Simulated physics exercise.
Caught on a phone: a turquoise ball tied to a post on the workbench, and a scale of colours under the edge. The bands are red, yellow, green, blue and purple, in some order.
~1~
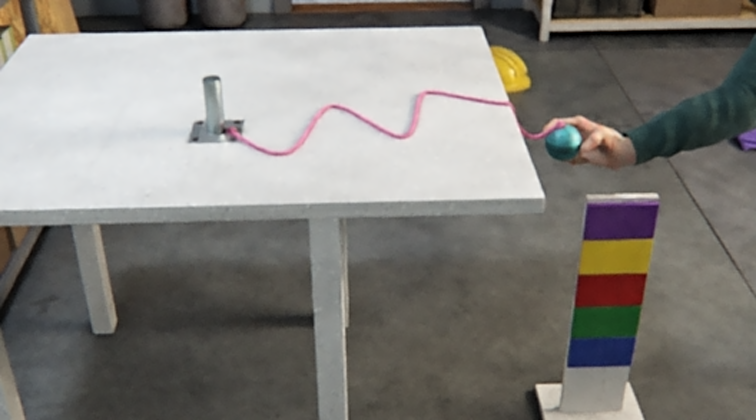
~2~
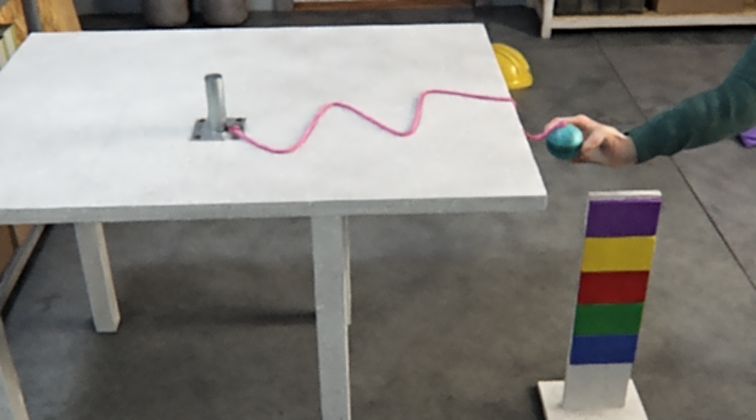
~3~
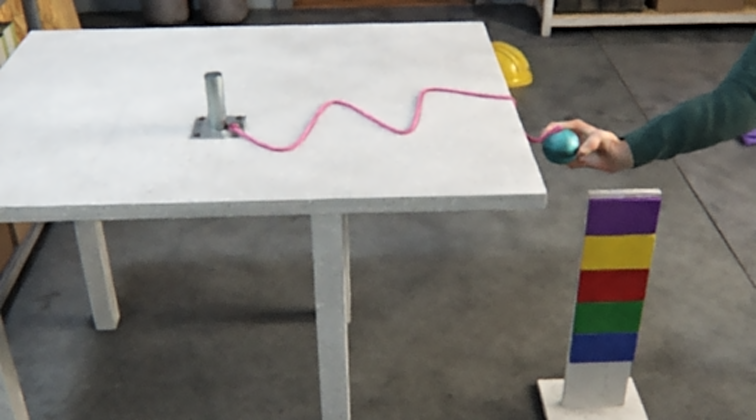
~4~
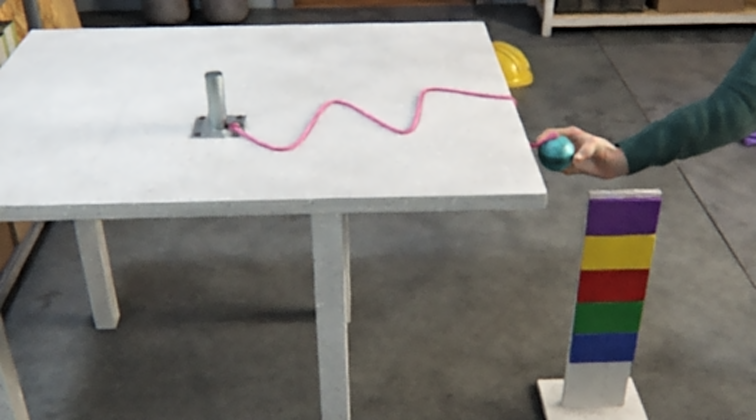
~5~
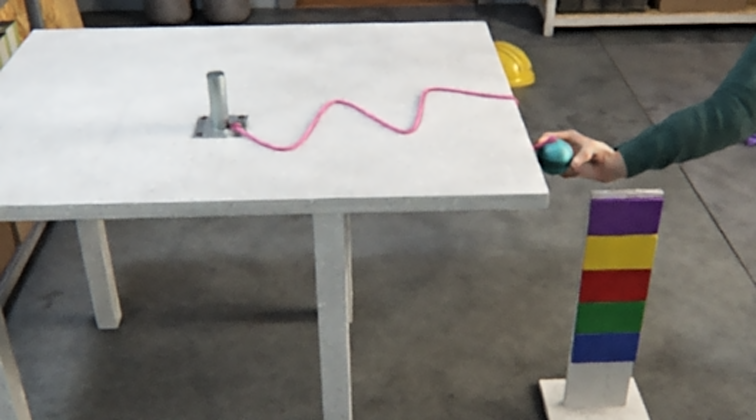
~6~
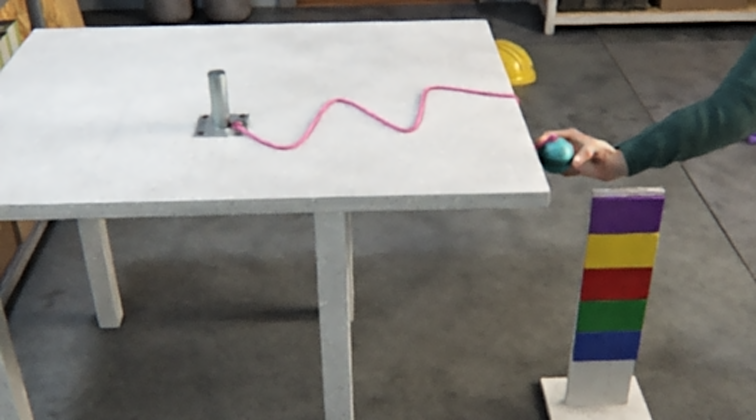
The video shows a hand holding a turquoise ball, tied by a wavy pink cord to a metal post on a white workbench, just past its right edge above a coloured scale, shifting it slightly left.
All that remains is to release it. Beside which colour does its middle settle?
Its middle rests at the blue band.
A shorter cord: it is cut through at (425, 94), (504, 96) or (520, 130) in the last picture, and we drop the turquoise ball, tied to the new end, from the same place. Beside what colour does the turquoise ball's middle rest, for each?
Taking them in turn: Purple; red; green.
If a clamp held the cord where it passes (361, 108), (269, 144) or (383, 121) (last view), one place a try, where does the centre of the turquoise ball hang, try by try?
About (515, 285), (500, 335) and (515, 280).
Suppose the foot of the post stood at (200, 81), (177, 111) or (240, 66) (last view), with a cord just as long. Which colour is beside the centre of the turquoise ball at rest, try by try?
One after the other, green; green; blue.
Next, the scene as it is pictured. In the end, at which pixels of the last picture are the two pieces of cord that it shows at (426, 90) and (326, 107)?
About (511, 208), and the other about (412, 114).
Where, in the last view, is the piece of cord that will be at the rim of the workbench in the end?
That spot is around (397, 129).
Early on, ball near (522, 328); level with green.
Midway, ball near (479, 358); level with blue.
Near the end, ball near (516, 351); level with blue.
Finally, ball near (496, 357); level with blue. The blue one.
